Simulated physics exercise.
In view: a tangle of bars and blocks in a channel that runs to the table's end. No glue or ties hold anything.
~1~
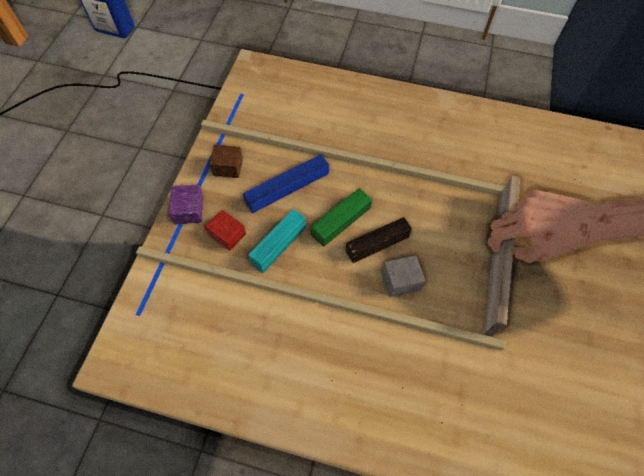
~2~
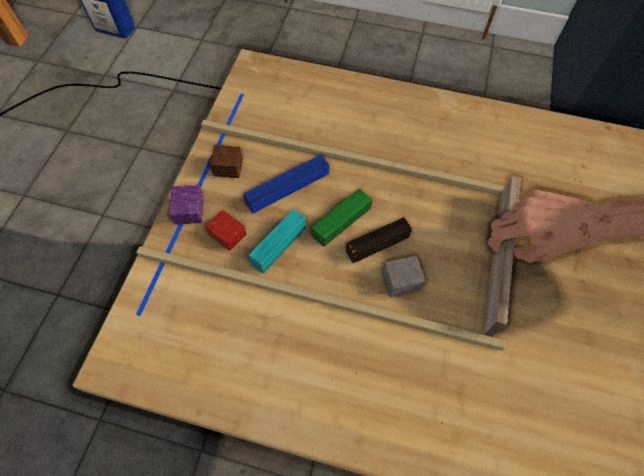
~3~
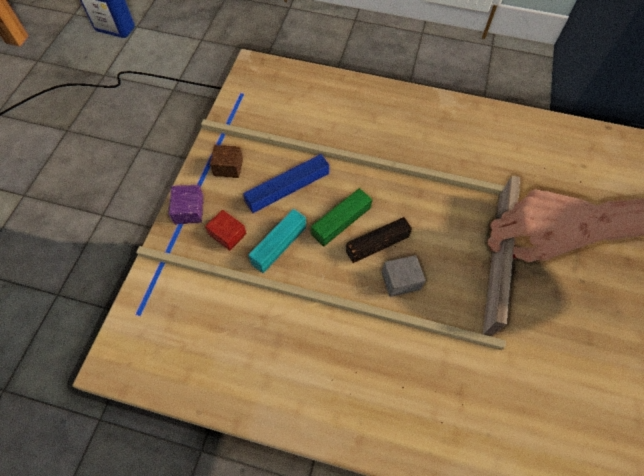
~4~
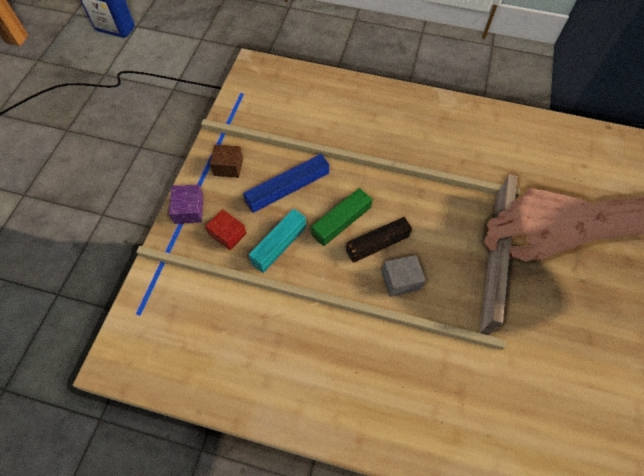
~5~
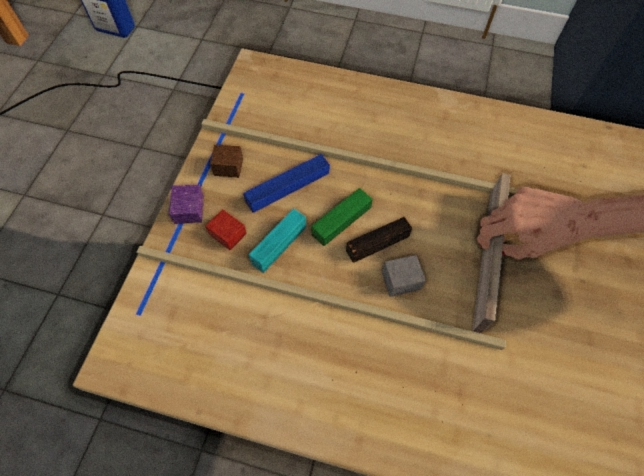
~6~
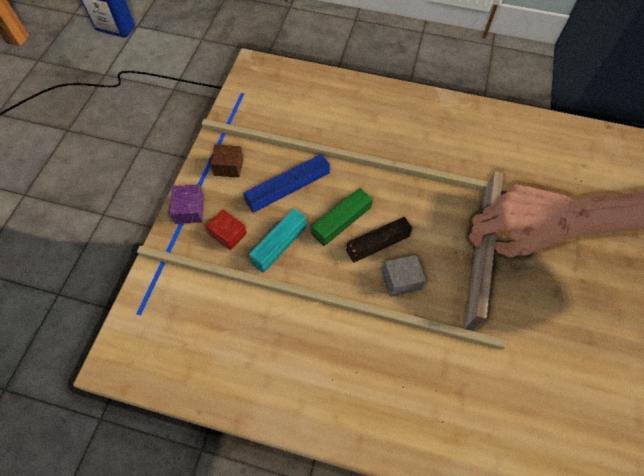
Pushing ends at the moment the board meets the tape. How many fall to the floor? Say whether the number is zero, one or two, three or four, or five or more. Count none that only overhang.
The number is five or more.
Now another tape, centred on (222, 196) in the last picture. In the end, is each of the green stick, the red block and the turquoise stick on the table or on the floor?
The outcome is that the green stick does not come off, the red block goes down and the turquoise stick does not come off.
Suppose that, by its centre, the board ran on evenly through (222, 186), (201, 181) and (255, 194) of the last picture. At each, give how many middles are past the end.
Over the end: 2, 5, 0.
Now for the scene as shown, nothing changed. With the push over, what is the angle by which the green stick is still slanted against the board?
Angle: Close to 40 degrees.
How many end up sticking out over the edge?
Counting them gives 3.
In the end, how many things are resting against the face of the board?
3 touch it.
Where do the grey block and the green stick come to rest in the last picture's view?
The grey block comes to rest at (165, 213), and the green stick comes to rest at (177, 166).
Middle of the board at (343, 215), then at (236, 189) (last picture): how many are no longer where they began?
So far 4, and 8 at the second.
Soon after, none off yet; purple block at rest near (187, 204); brown block at rest near (227, 161); red block at rest near (227, 230).
After that, none off yet; purple block at rest near (187, 204); brown block at rest near (227, 161); red block displaced a little near (215, 230).
And then, none off yet; purple block tilting well over near (149, 196); brown block displaced about its own width near (204, 145); red block displaced well along near (154, 230).
In the end, the number that fall off is five or more; gone, turquoise stick, blue stick, red block, brown block and purple block.
